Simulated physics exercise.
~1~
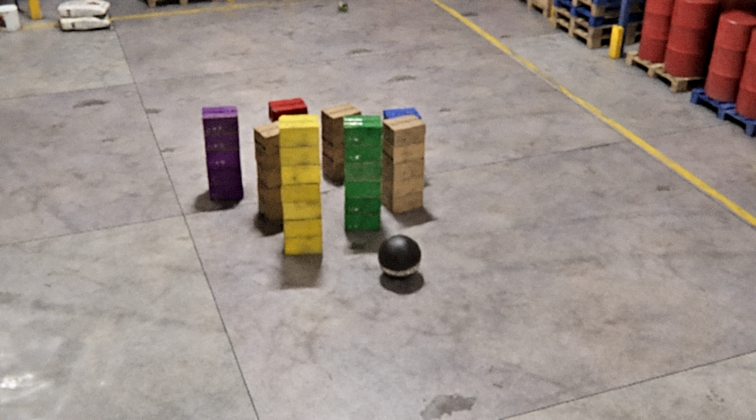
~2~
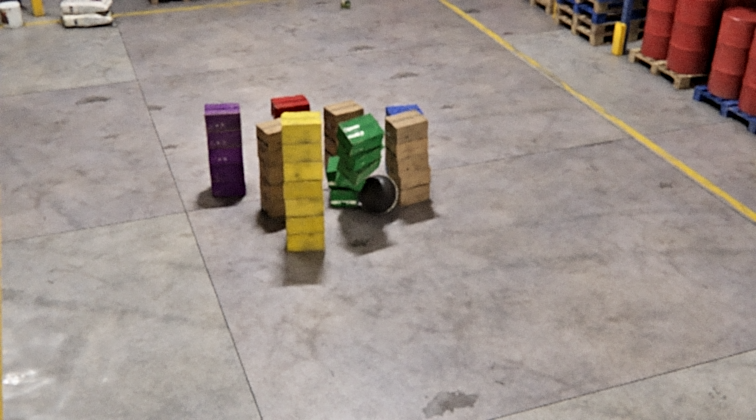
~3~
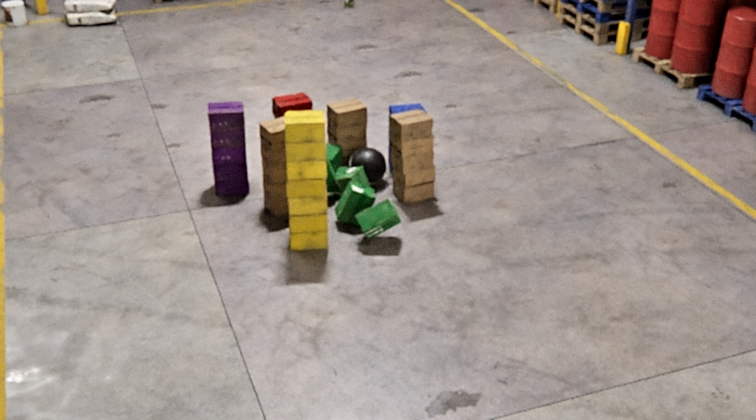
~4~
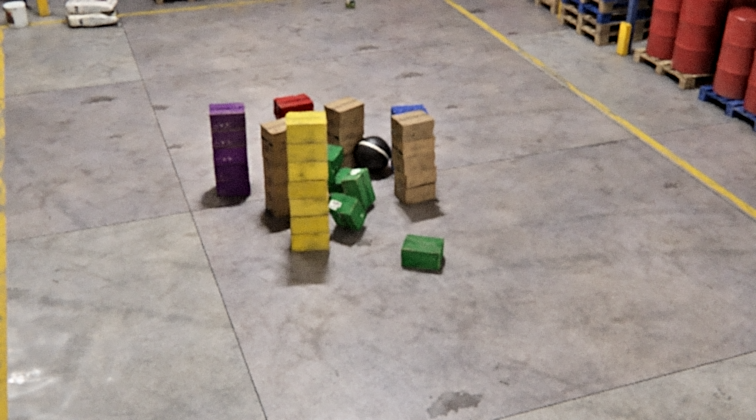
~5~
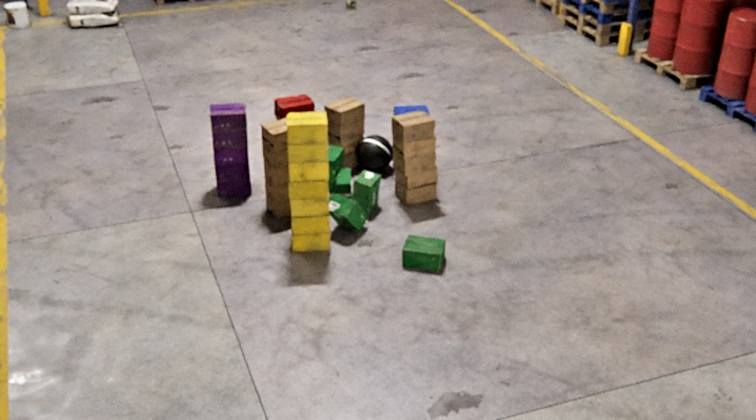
A black ball rolled into the green stack among several columns of parcels on a warehouse floor and knocked it down, its top parcel tumbling forward to the right, while the other columns stayed standing and the ball came to rest among them.
